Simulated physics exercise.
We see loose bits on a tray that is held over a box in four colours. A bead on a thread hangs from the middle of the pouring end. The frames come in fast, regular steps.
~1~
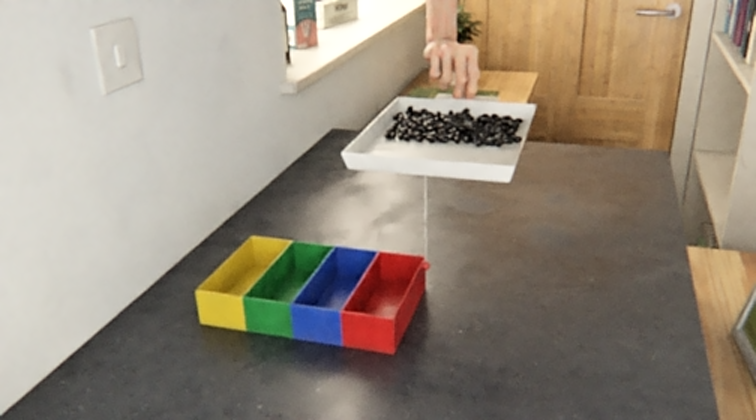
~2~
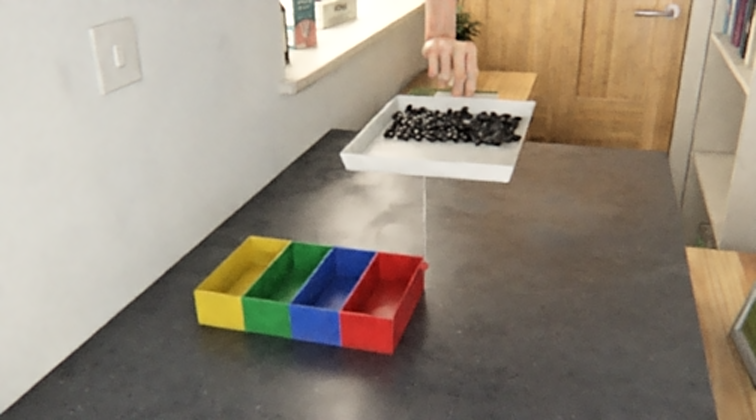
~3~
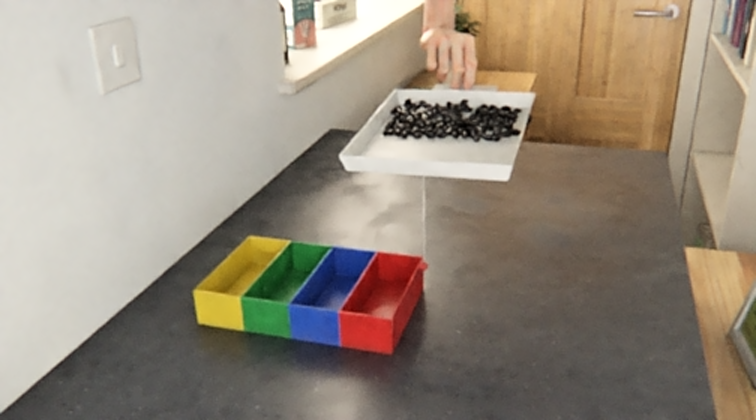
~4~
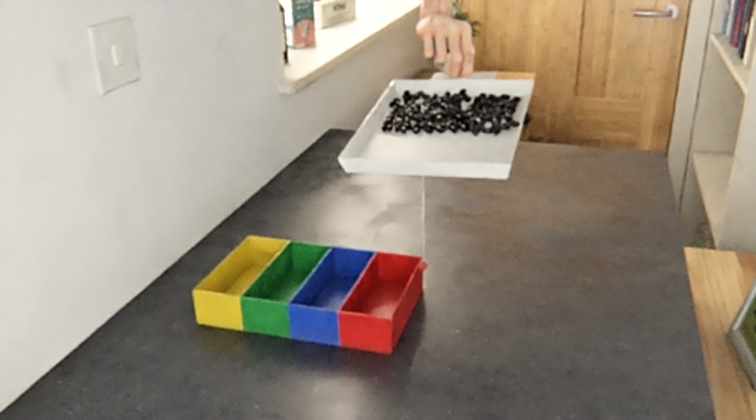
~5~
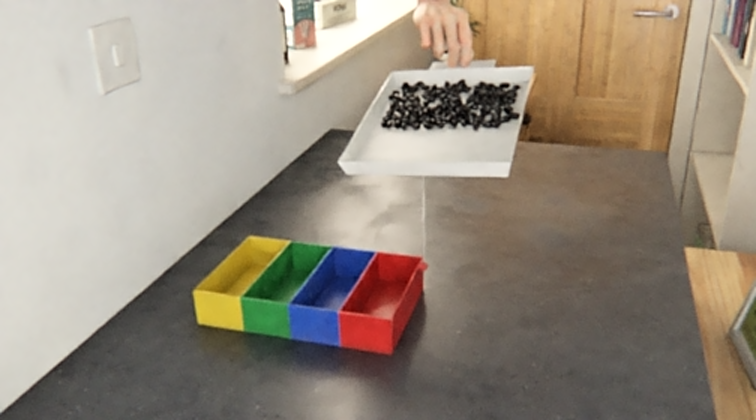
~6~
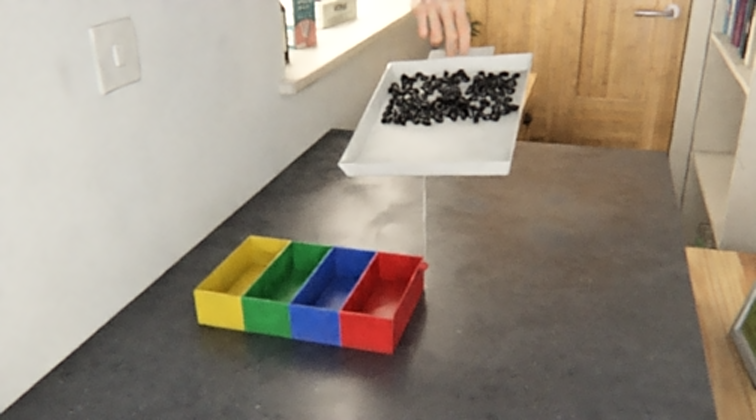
Hand gradually tilting a white tray of black beans toward the viewer above a yellow, green, blue and red box.
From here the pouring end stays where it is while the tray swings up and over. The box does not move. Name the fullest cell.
It favours the blue compartment.
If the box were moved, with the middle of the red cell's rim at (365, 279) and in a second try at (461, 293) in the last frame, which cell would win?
At the first place the red one, at the second the green one.
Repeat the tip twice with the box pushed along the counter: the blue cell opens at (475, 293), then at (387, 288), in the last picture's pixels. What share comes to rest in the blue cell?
First some 0, then 30 per cent.
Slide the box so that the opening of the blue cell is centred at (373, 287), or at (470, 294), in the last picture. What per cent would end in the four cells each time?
First some 100, then 80 per cent.
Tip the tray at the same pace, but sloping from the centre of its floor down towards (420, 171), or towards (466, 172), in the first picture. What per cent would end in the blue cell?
Near 20 % and 0 %.
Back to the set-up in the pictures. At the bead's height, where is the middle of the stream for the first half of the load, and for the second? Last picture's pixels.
The first part at (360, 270); the rest at (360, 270).
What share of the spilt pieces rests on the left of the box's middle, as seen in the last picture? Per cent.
About 10 per cent.
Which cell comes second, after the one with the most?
In second place: Red.
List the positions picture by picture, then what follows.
Corners of the pouring end at (348, 152) and (510, 164), level; middle of the load at (451, 128), black beans; bead on its thread at (426, 266); yellow cell at (221, 307); green cell at (268, 314); blue cell at (317, 321); red cell at (368, 329), in the first picture.
Corners of the pouring end at (347, 152) and (509, 164), level; middle of the load at (450, 126), in the second picture.
Corners of the pouring end at (346, 154) and (507, 163), tipped barely, lowest at the left corner; middle of the load at (449, 121), in the third picture.
Corners of the pouring end at (344, 156) and (506, 161), tipped a little, lowest at the left corner; middle of the load at (448, 114), in the fourth picture.
Corners of the pouring end at (344, 159) and (506, 160), tipped a little, lowest at the left corner; middle of the load at (447, 106), in the fifth picture.
Corners of the pouring end at (344, 161) and (506, 159), tipped clearly, lowest at the left corner; middle of the load at (447, 99); yellow cell at (219, 307); green cell at (266, 314); blue cell at (315, 321); red cell at (366, 329), in the sixth picture.
Soon, tray tipped steeply; most on the tray; a stray few in the blue cell; a small part falling or outside the box.
A while on, tray tipped past a quarter turn; about half on the tray; about a quarter in the blue cell; a small part in the red cell; a stray few in the green cell; a small part falling or outside the box.
Towards the end, tray tipped past a quarter turn; about half in the blue cell; about a third in the red cell; a stray few in the green cell; a small part falling or outside the box.
Finally, tray tipped past a quarter turn; about half in the blue cell; about a third in the red cell; a stray few in the green cell; none in the yellow cell; a small part outside the box.
